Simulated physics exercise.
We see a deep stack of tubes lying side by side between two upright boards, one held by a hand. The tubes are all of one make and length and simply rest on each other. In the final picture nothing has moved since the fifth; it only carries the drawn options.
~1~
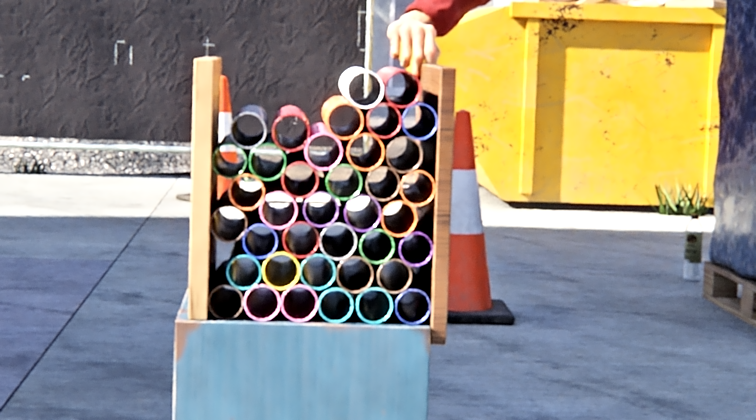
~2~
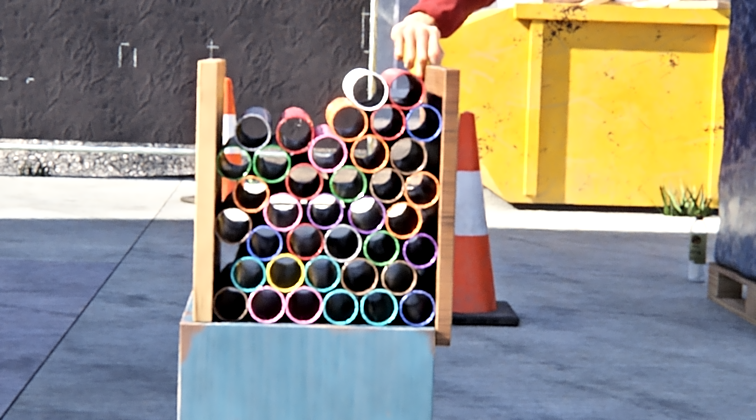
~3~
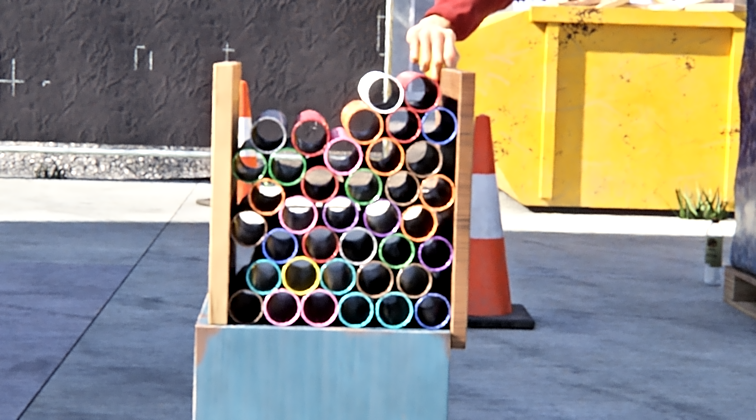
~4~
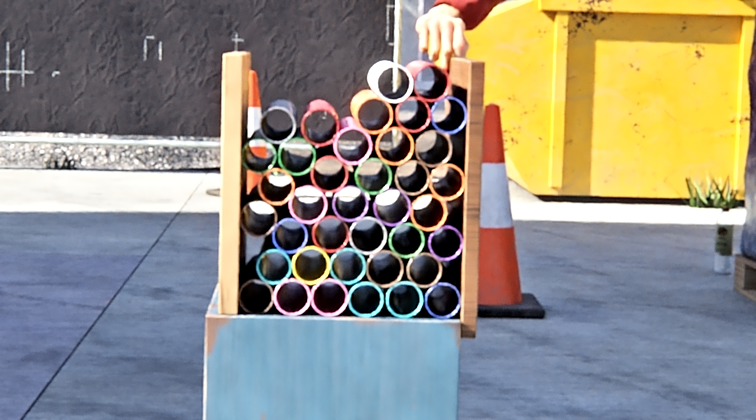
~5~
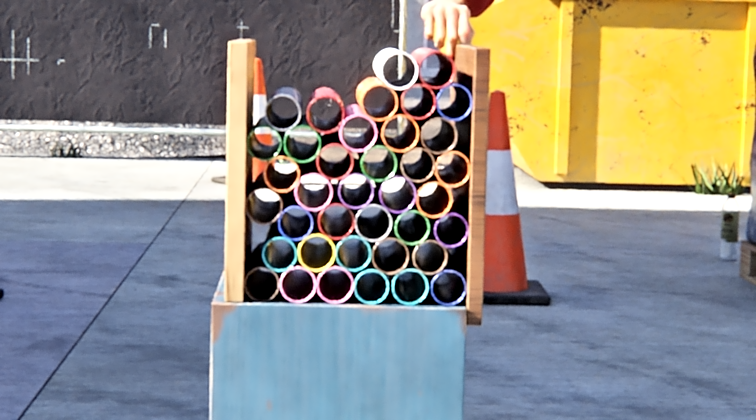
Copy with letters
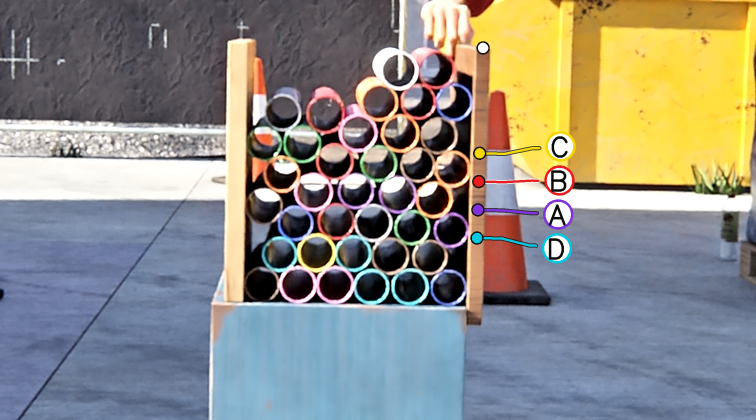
In a paved yard, a hand rests atop colourful stacked tubes between upright boards, their arrangement unchanged as the view shifts slightly.
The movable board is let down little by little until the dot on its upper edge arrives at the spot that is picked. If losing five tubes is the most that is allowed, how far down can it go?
At most to B.
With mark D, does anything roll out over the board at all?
At D: Yes.
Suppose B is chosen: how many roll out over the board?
With B, two.
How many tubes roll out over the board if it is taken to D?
The count is six.
On the copy, A at (478, 210); B at (479, 182); C at (480, 154); D at (477, 238); the white dot at (483, 48).
On B. First, top of the board (473, 106).
Then, top of the board (471, 173).
Finally, top of the board (471, 181), two out over the board.
By contrast, A six out over the board; C two out over the board; D six out over the board.
